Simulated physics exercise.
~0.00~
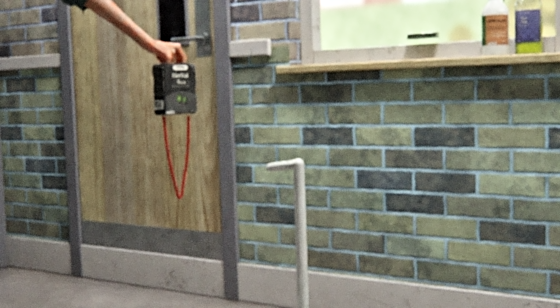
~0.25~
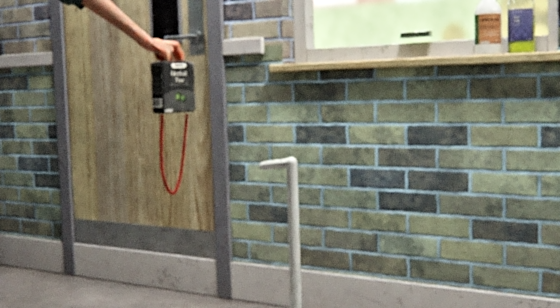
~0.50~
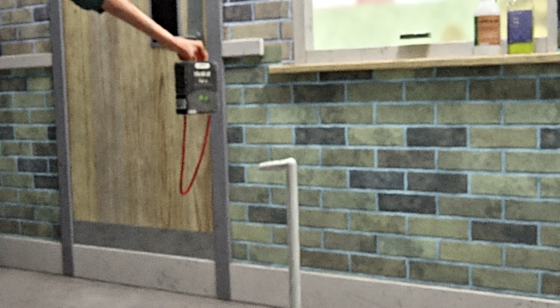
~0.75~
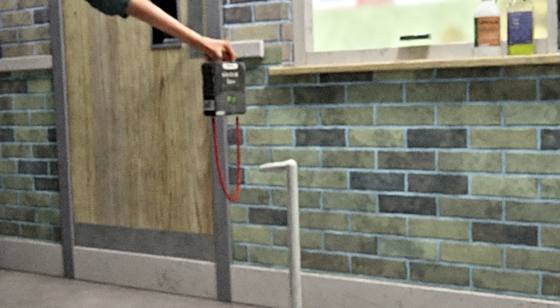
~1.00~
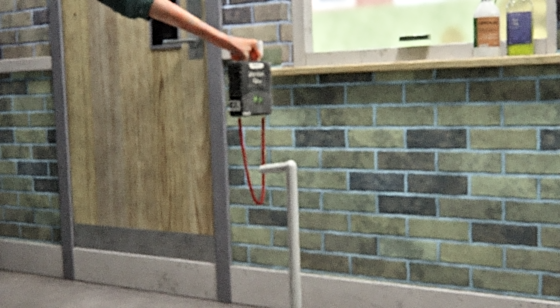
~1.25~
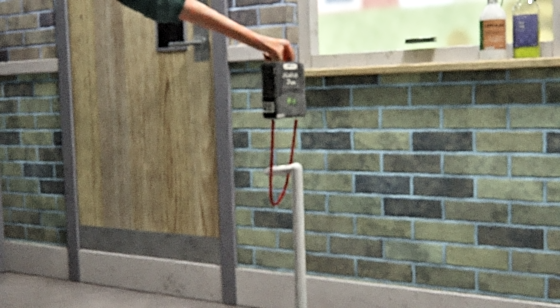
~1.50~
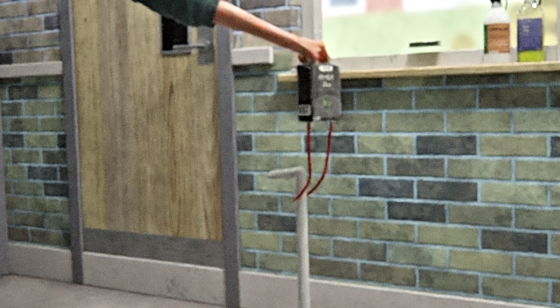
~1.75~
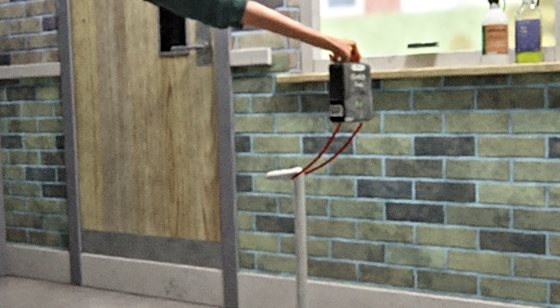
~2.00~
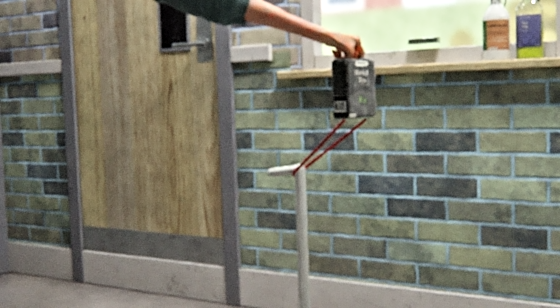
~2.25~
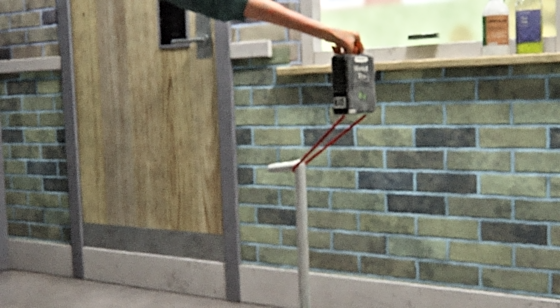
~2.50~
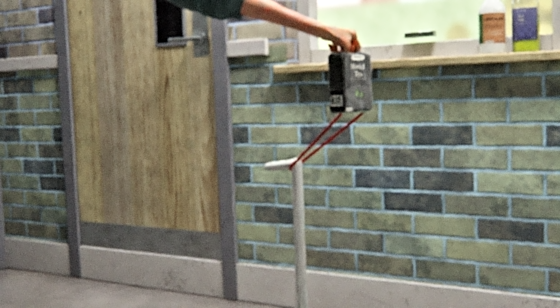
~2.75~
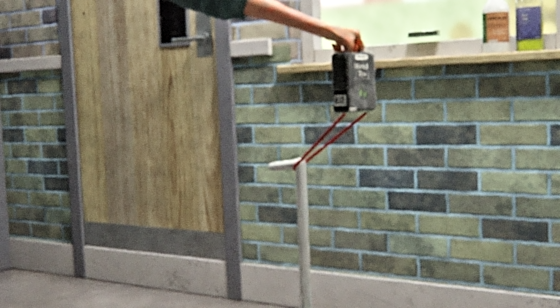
In front of a wall of greenish-grey bricks, seen from the front by a slightly swaying camera, a wooden door stands at left and a window ledge with two bottles sits at upper right. A hand reaching in from the upper left holds a small black pouch upright, a long red loop dangling beneath it. The arm carries the pouch rightward towards a short pale post with a bar at its top. The pouch passes over the post, but the low loop catches on it. The red cord pulls taut and slanting, and the hand stops just beyond, still gripping the pouch.
